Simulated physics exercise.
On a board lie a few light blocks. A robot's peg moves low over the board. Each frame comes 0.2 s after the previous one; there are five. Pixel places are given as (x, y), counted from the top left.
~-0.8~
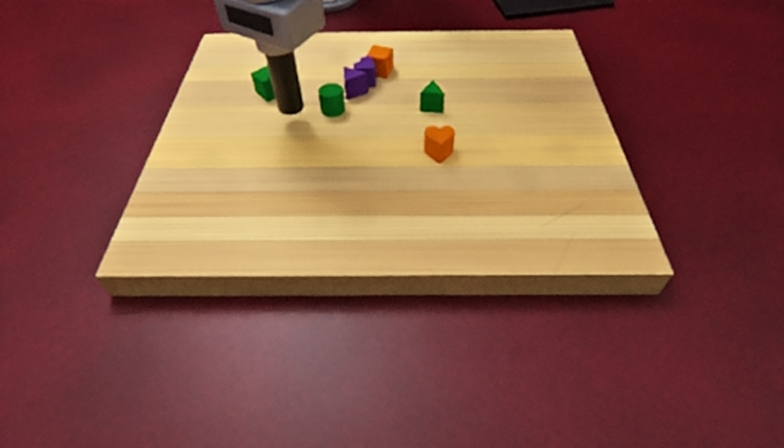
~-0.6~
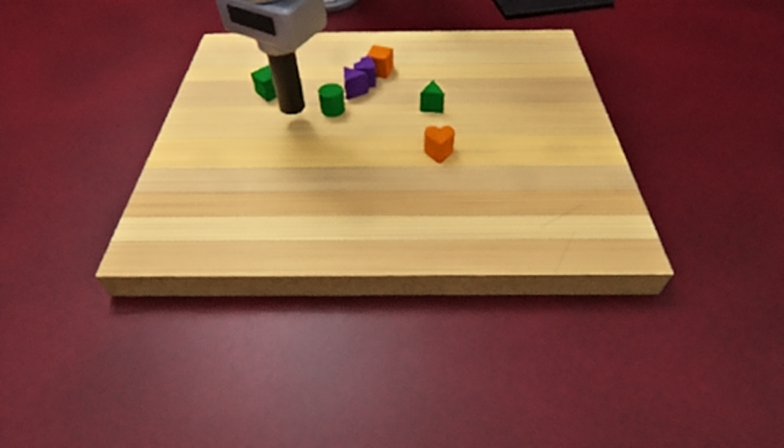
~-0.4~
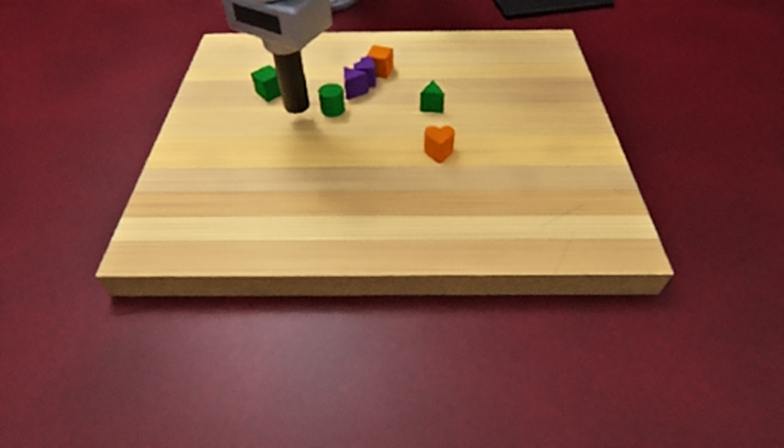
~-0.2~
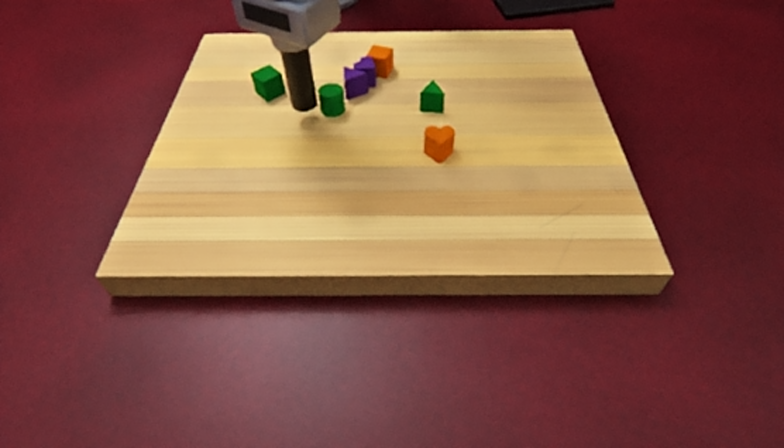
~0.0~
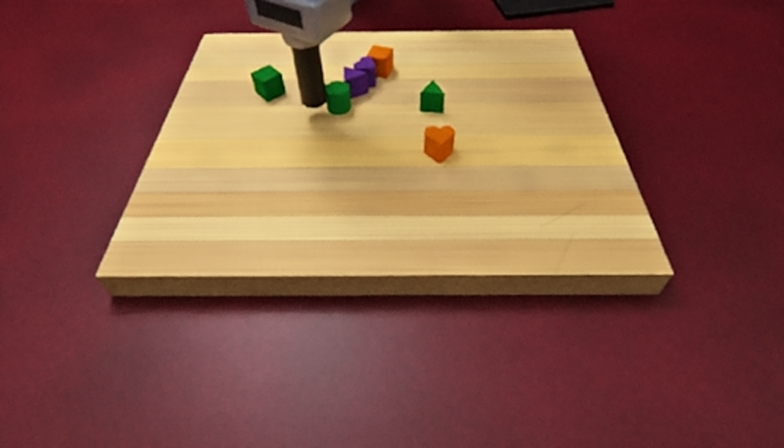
Robot peg moving right across a wooden board and nudging a green cylinder slightly toward purple blocks, other blocks staying still.
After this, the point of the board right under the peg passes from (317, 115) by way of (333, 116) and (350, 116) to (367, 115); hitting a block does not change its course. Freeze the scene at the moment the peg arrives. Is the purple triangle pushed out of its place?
That would be a yes.
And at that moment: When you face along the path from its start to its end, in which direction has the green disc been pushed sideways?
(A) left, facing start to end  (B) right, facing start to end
I choose A.
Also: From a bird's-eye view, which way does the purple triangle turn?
Viewed from the top, it goes anticlockwise.
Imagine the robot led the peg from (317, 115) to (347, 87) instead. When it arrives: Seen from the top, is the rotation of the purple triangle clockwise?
No, that is not what happens.
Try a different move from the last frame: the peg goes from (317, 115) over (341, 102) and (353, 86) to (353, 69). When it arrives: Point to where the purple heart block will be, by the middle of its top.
I think it will end close to (371, 42).
The first path, step by step. Halfway along, peg at (340, 102); green disc at (359, 85); purple triangle at (357, 70), turned 40° anticlockwise; purple heart block at (365, 59); orange square piece at (380, 49), turned 15° clockwise.
At the end, peg at (366, 101); green disc at (376, 81); purple triangle at (358, 69), turned 40° anticlockwise; purple heart block at (365, 59); orange square piece at (380, 49), turned 20° clockwise.
